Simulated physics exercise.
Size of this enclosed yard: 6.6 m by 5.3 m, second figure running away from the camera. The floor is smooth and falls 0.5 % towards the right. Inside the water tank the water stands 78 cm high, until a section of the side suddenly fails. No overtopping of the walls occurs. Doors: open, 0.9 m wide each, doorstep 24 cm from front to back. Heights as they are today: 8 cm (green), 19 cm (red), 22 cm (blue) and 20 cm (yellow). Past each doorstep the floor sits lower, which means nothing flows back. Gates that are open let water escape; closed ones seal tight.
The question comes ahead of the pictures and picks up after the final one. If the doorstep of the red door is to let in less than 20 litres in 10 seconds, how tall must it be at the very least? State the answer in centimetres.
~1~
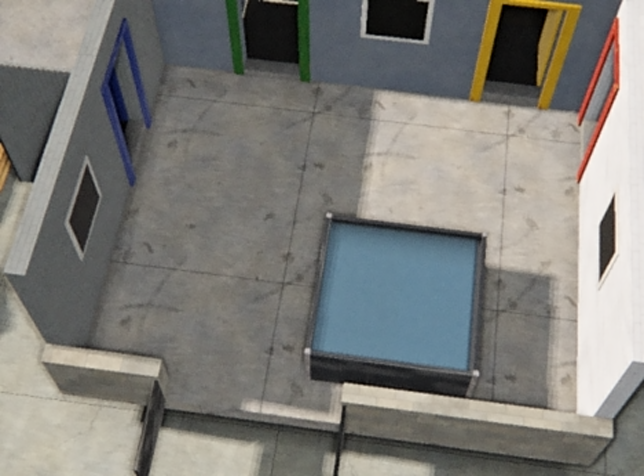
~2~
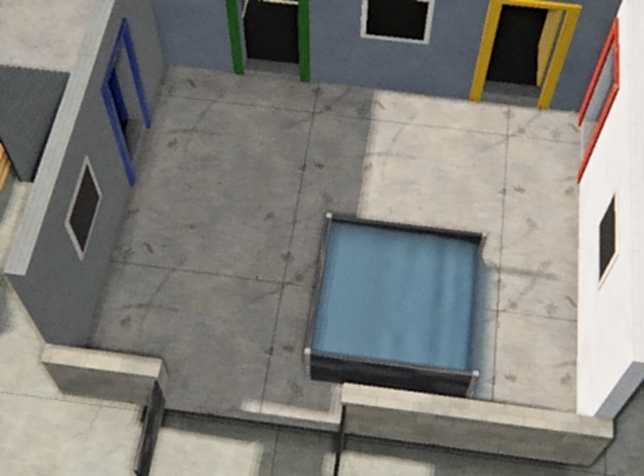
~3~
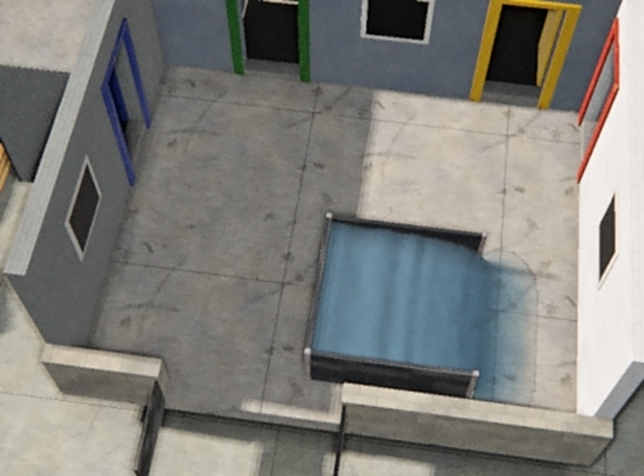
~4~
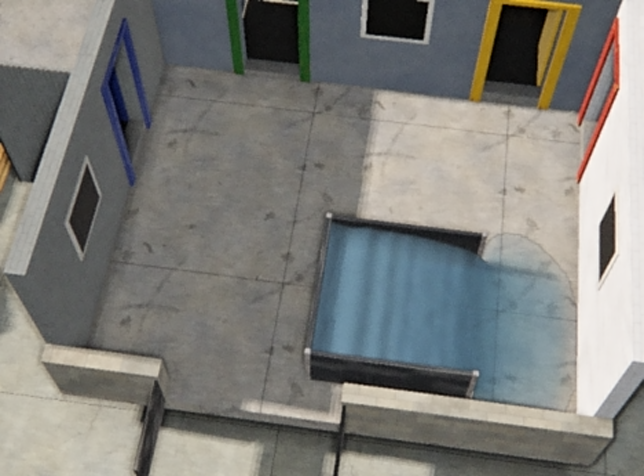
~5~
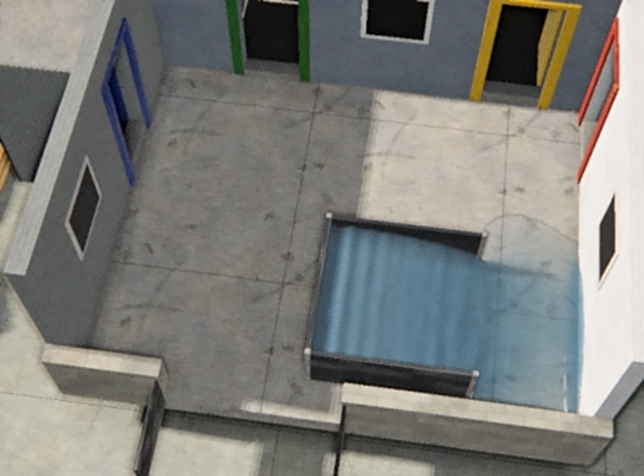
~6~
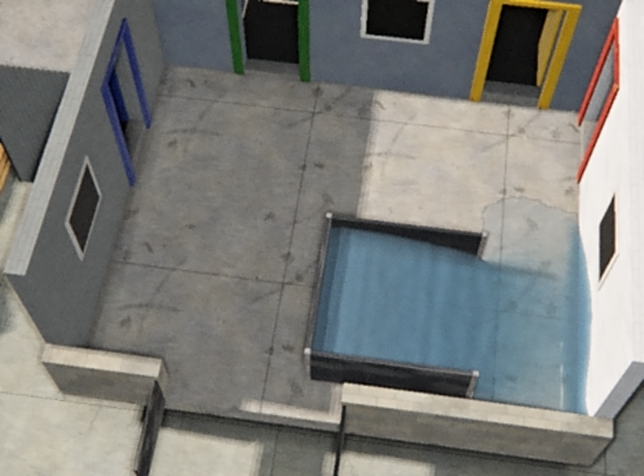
At the very least, close to 21 cm.
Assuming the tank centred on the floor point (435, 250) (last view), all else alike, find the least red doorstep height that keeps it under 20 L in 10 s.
Then it needs to be around 24 cm high.
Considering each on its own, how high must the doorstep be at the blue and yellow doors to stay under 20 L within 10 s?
About 9.5 cm at blue and 28 cm at yellow.
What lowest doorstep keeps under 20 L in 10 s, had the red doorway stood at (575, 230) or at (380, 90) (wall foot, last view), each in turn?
Minimums: About 21 cm and 7.5 cm.
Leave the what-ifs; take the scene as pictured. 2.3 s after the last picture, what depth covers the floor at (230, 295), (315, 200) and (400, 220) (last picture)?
Close to 0, 0 and 0 cm, one after the other.
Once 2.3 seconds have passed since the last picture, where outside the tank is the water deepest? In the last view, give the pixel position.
(574, 124).
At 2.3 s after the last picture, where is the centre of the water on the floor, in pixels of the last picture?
I'd say around (470, 281).
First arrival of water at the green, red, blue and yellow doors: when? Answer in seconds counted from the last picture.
The green door at 2.4 s, the red door at 0.4 s, the blue door at 3.8 s, the yellow door at 1.1 s.
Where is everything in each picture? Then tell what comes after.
In the first frame, the water tank at (399, 294) is whole and still, 78 cm deep; the red door at (596, 111) is dry.
In the second frame, the gap is at (473, 319), the front 0.3 m out at (487, 395); the back of the water tank holds 78 cm.
In the third frame, water pours out at (472, 322) and has run 0.8 m, to (528, 388); about 14 cm deep outside, 78 cm at the back.
In the fourth frame, the gap is at (471, 323), the front 1.3 m out at (565, 397); the back of the water tank holds 75 cm.
In the fifth frame, water pours out at (471, 323) and has run 1.5 m, to (576, 248); about 14 cm deep outside, 66 cm at the back.
In the sixth frame, the gap is at (471, 323), the front 1.7 m out at (576, 220); the back of the water tank holds 67 cm; the red door at (596, 111), 3.5 m from the gap, is still 1.2 m from the nearest water.
Then, 0.7 s after the last picture water covers 20 % of the floor, deepest (64 cm) near (569, 423); 7 cm at the red door, 0 litres in over its 19 cm doorstep.
Then, 2.3 s after the last picture water covers 45 % of the floor, deepest (40 cm) near (574, 124); 18 cm at the red door, 2 litres in over its 19 cm doorstep.
Then, 9.3 s after the last picture water covers 100 % of the floor, deepest (14 cm) near (574, 114); 13 cm at the red door, 31 litres in over its 19 cm doorstep.
At the red door as built, the water peaked near 23 cm, 4.1 s after the last picture.
With a doorstep of 18.5 cm, 34 litres would have come in within the 10 s; with 25 cm, 9 litres. So under 20 litres takes about 21 cm.
